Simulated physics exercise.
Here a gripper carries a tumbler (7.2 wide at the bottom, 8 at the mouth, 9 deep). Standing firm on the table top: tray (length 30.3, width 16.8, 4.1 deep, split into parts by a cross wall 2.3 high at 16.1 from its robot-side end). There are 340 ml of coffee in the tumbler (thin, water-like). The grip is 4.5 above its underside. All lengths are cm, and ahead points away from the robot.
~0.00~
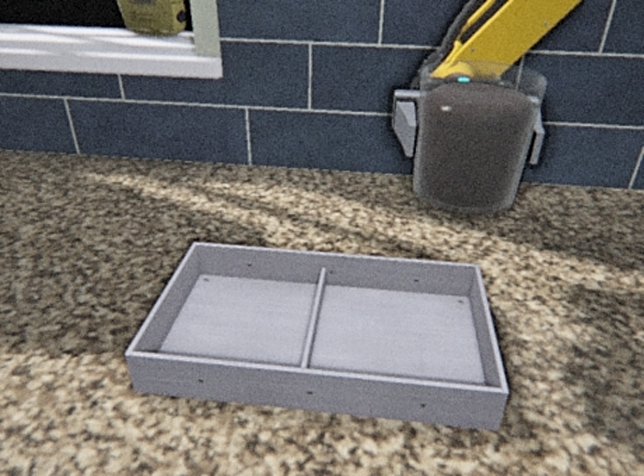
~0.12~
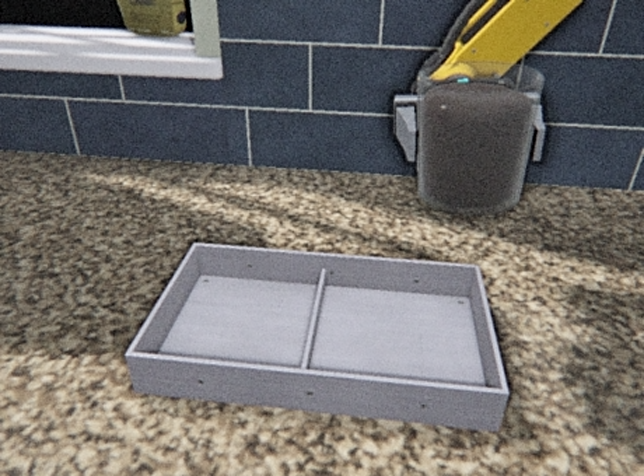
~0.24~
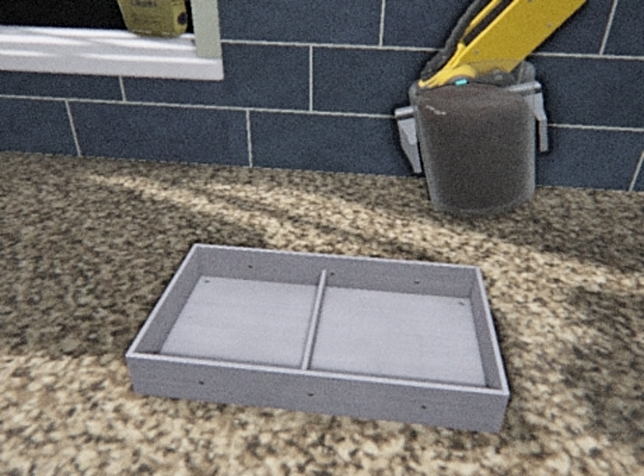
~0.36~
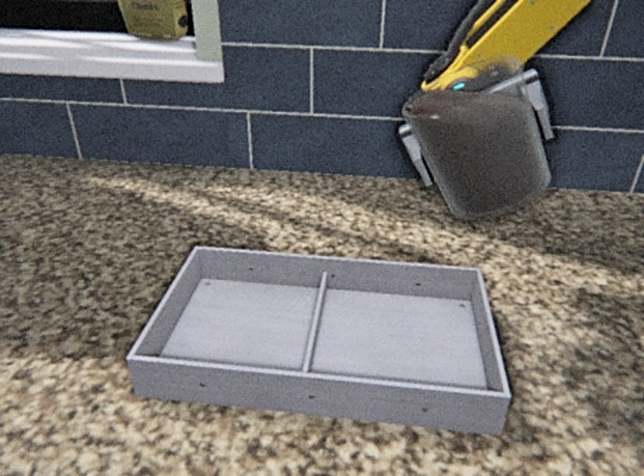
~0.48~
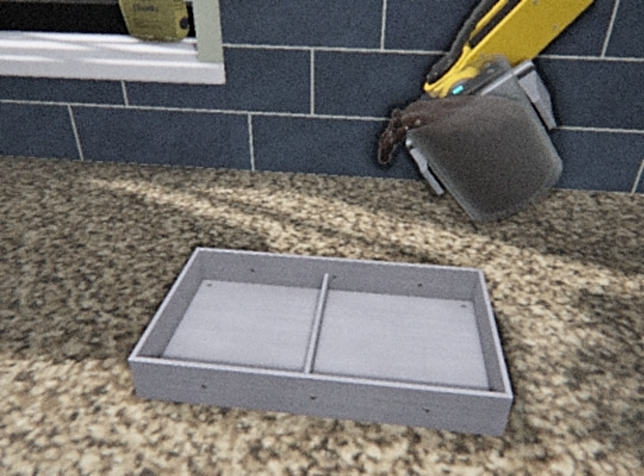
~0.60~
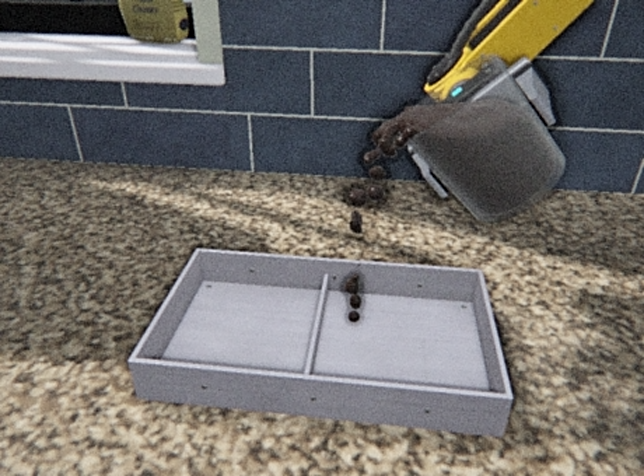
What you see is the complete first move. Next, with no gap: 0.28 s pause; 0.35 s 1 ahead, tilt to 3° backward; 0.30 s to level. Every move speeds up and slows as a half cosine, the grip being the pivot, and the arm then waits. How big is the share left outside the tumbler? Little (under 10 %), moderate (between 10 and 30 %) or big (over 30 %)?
Answer: Moderate; between 10 and 30 % of the coffee finishes outside the tumbler.
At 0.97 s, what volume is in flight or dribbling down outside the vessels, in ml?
Some 10 ml.
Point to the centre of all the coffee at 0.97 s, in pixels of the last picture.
Around (459, 186).
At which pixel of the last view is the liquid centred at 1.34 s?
Near (452, 191).
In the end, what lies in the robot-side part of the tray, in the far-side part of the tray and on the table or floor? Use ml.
Roughly 50, 5, 5 ml.
After 0.97 s, tilted 36° forward, liquid up to 24 above the table; 280 ml in the tumbler, 35 ml in the robot-side part, 5 ml in the far-side part, 10 ml in the air or running down outside.
After 1.34 s, tilted 2° backward, liquid up to 24 above the table; 280 ml in the tumbler, 45 ml in the robot-side part, 5 ml in the far-side part, 5 ml on the table or floor.
After 1.73 s, level, liquid up to 24 above the table; 280 ml in the tumbler, 45 ml in the robot-side part, 5 ml in the far-side part, 5 ml on the table or floor.
After 2.53 s, level, liquid up to 24 above the table; 280 ml in the tumbler, 45 ml in the robot-side part, 5 ml in the far-side part, 5 ml on the table or floor.
At rest, 280 ml in the tumbler, 45 ml in the robot-side part, 5 ml in the far-side part, 5 ml on the table or floor. That is 17 % outside the tumbler.
